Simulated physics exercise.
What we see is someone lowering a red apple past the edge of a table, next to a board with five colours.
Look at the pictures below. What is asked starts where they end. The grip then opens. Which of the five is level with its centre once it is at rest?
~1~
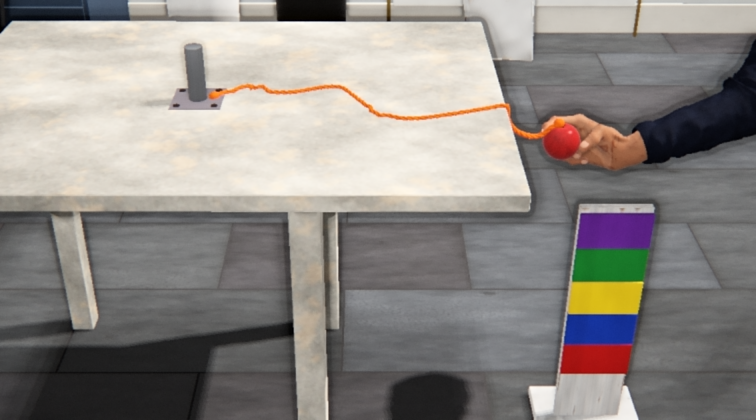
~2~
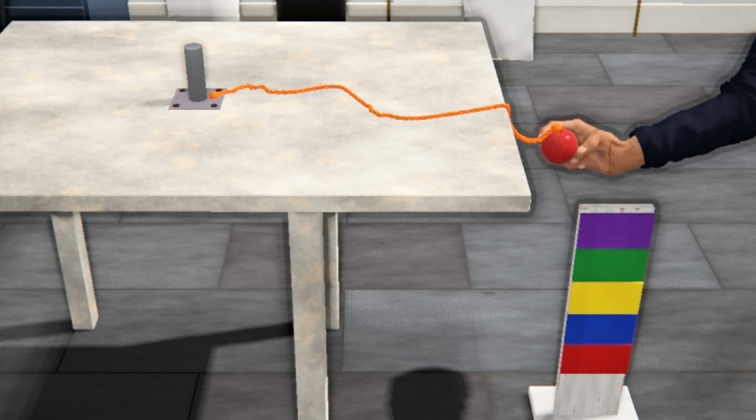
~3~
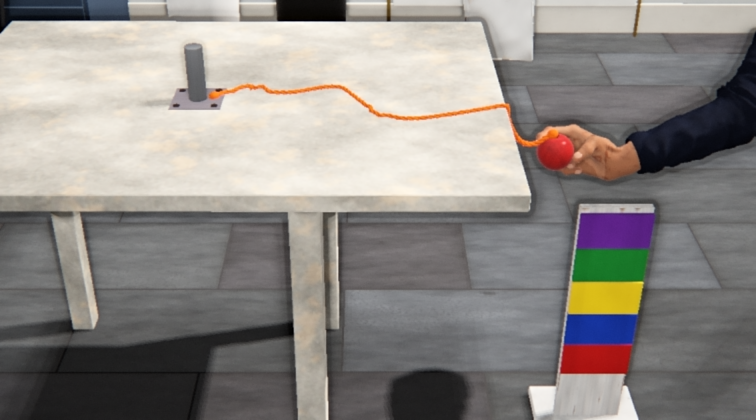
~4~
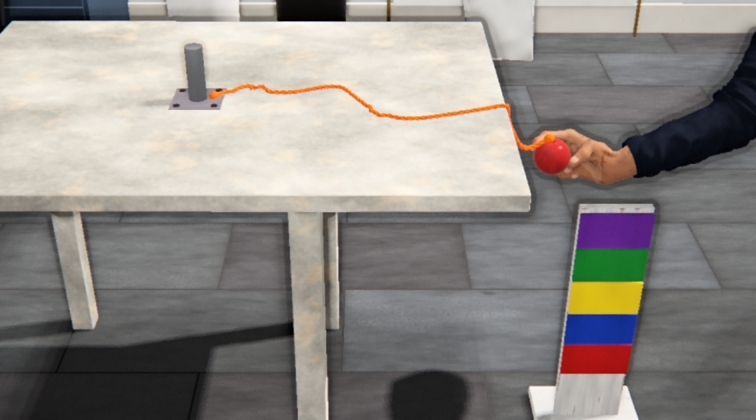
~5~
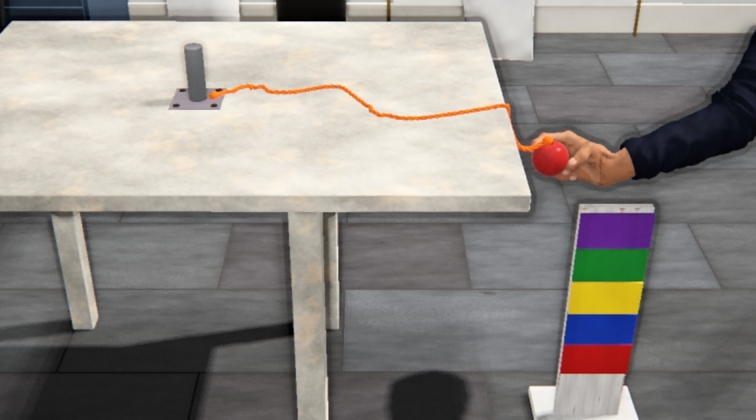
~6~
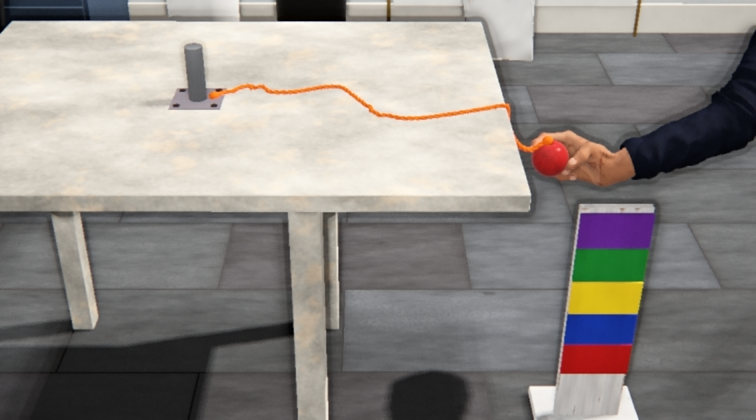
Green.
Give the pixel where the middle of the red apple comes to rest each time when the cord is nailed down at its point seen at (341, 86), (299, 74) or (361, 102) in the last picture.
Taking the tries in turn: (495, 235), (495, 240) and (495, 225).
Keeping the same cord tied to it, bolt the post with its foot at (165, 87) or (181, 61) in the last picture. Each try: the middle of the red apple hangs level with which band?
In turn, purple and then purple.
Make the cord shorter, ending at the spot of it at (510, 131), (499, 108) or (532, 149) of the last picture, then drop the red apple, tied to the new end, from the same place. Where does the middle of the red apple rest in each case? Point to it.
Cut 1: About (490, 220). Cut 2: About (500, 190). Cut 3: About (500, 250).
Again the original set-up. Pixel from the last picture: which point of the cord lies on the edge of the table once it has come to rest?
That spot is near (430, 117).
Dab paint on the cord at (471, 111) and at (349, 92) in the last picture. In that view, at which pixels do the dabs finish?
They end up at (503, 146) and (395, 100).
Soon after, apple near (493, 241); level with purple.
After that, apple near (495, 258); level with green.
In the end, apple near (496, 262); level with green. Its centre hangs level with the green band.
